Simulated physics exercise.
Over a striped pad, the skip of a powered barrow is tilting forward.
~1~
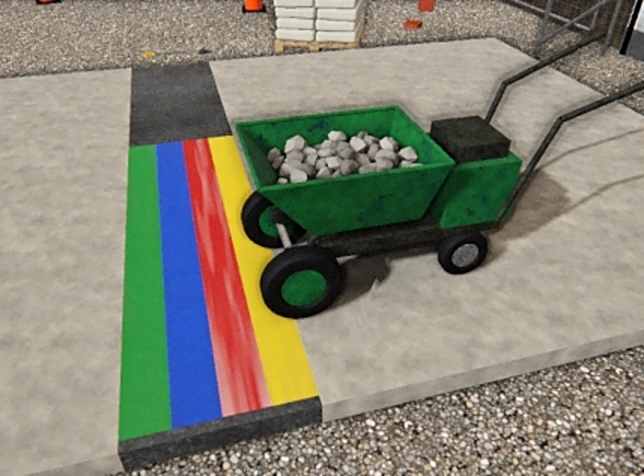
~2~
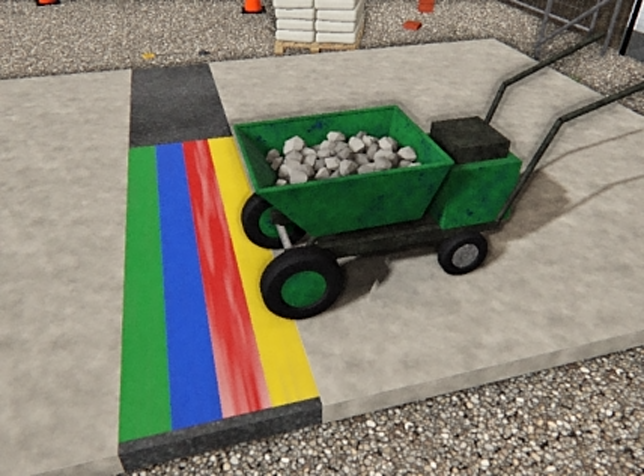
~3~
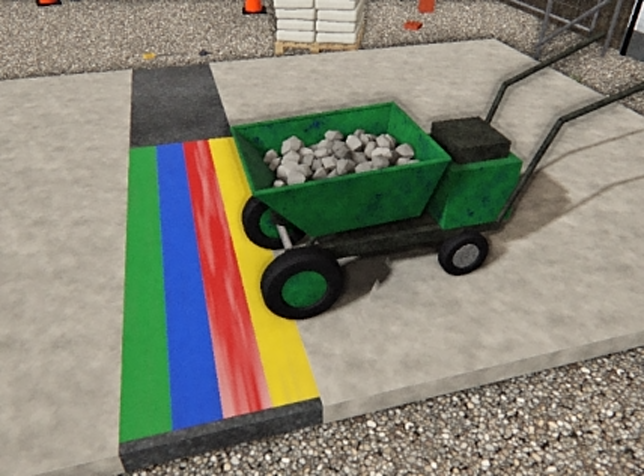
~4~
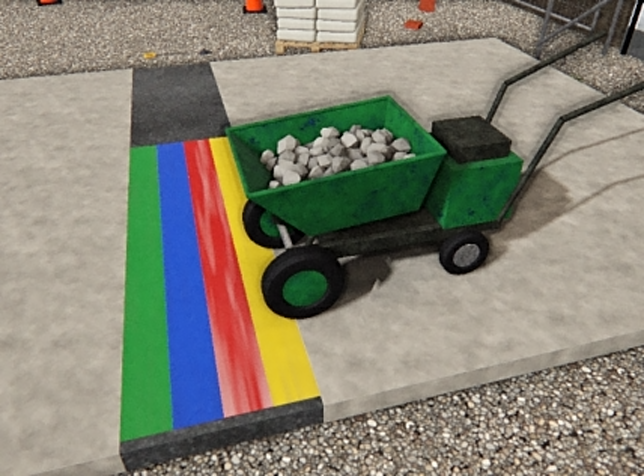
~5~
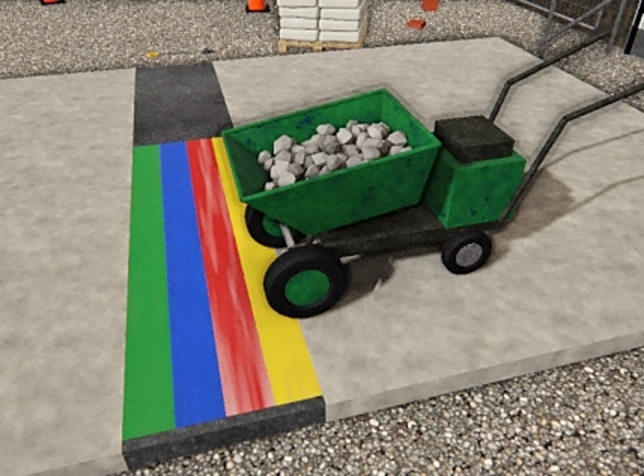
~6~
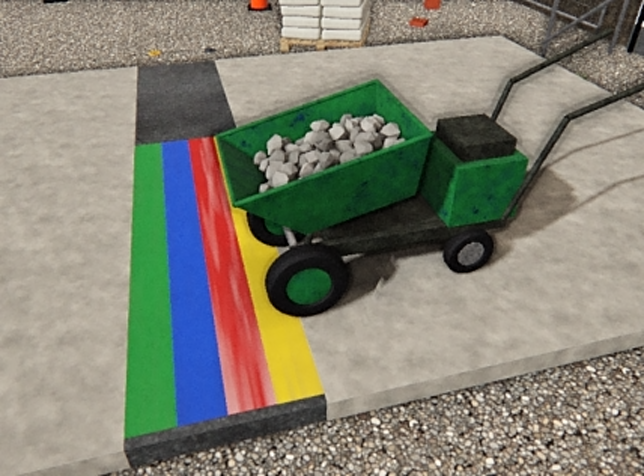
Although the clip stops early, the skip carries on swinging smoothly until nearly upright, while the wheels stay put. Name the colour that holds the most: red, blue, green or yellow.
That would be green.
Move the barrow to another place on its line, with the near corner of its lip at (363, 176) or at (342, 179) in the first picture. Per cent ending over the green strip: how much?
First spot: About 10 percent; second spot: About 10 percent.
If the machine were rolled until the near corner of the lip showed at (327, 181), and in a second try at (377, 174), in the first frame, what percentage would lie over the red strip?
30 and 40 in a hundred, in that order.
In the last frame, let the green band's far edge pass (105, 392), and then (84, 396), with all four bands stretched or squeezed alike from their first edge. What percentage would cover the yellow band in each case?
Shares: Close to 0 %; close to 0 %.
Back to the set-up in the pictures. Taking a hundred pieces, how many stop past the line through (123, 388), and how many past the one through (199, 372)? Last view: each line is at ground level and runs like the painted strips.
Around 30 per cent for the first, and 80 per cent for the second.
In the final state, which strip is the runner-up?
Runner-up - the blue one.
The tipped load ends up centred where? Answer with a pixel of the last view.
Near (140, 298), more or less.
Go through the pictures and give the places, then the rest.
Lip of the skip at (260, 190), level; top of the load at (346, 154), broken stones; yellow strip at (282, 350); red strip at (238, 360); blue strip at (192, 369); green strip at (145, 379), in the first frame.
Lip of the skip at (258, 192), level; top of the load at (334, 163), in the second frame.
Lip of the skip at (255, 194), tipped barely; top of the load at (359, 160), in the third frame.
Lip of the skip at (249, 197), tipped barely; top of the load at (355, 157), in the fourth frame.
Lip of the skip at (243, 201), tipped a little; top of the load at (364, 143), in the fifth frame.
Lip of the skip at (235, 205), tipped a little; top of the load at (358, 137); yellow strip at (287, 349); red strip at (243, 358); blue strip at (198, 367); green strip at (150, 377), in the sixth frame.
Soon after the last picture, skip tipped steeply; all in the skip.
A little later, skip tipped right over; most in the skip; a stray few over the blue strip; a small part over the green strip; a stray few off the paint.
Later still, skip tipped right over; about a quarter in the skip; a small part over the blue strip; about a third over the green strip; about a quarter off the paint.
By the end, skip tipped right over; about a quarter in the skip; none over the yellow strip; none over the red strip; a small part over the blue strip; about a third over the green strip; about a third off the paint.
